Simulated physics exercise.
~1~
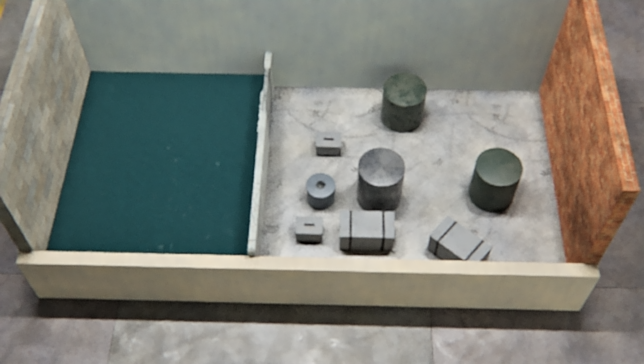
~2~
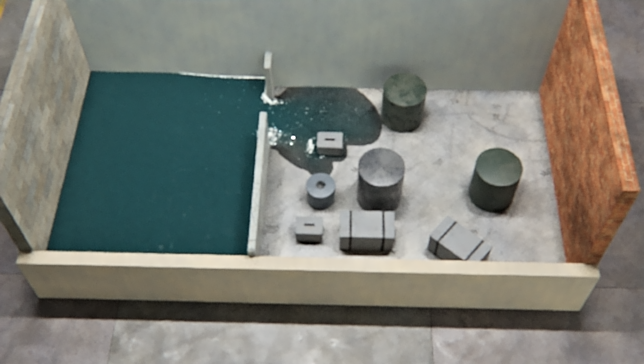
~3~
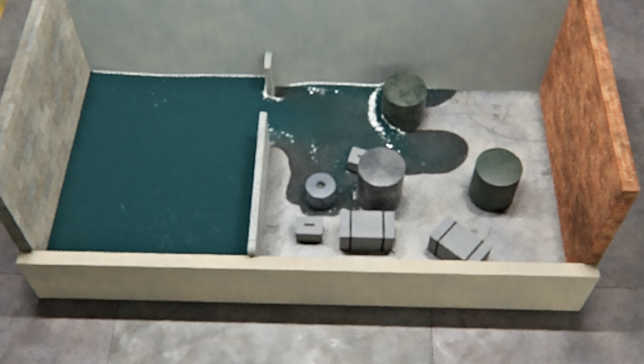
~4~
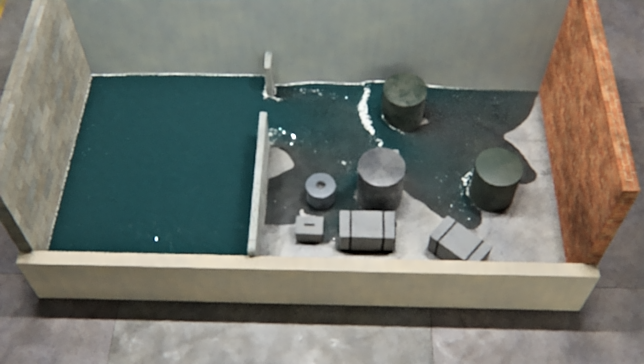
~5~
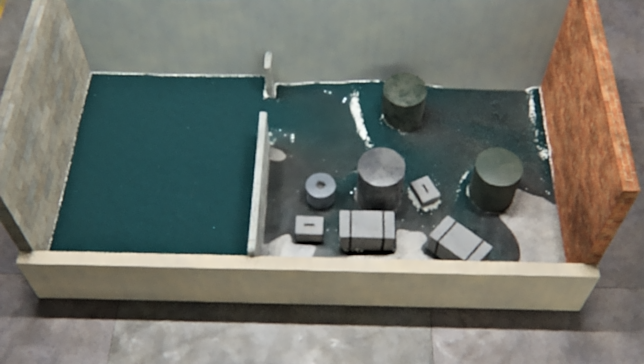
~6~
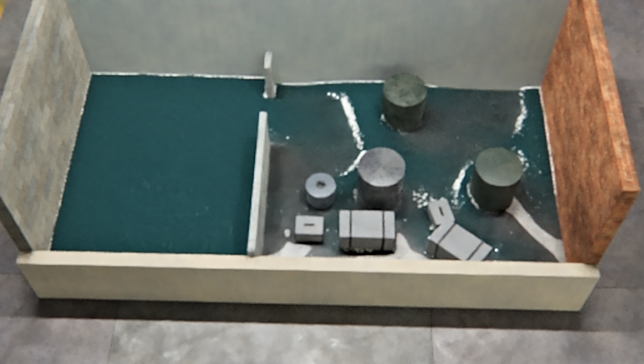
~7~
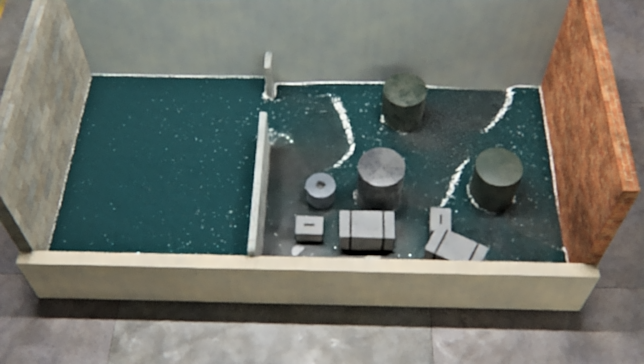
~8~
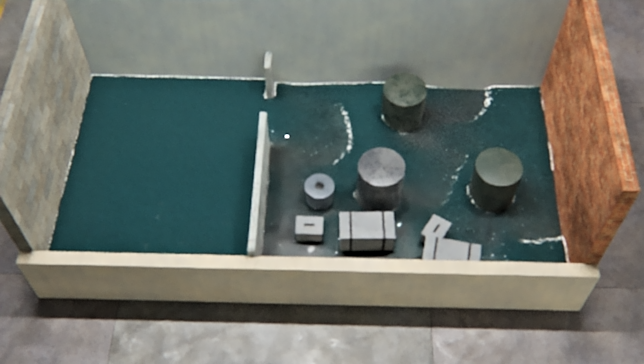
Dark green water, held still in the left room, bursts through a gap near the back of the dividing wall and spreads over the dry grey floor on the right. It runs around the nearest small grey box and pushes it to the right, past the round columns. The flow reaches the reddish wall at the far right, then covers the remaining dry patches toward the front. The small box drifts forward to the tilted strapped box, which shifts slightly toward the front wall. Finally, water covers both rooms, with the two boxes close together and the other containers almost where they began.
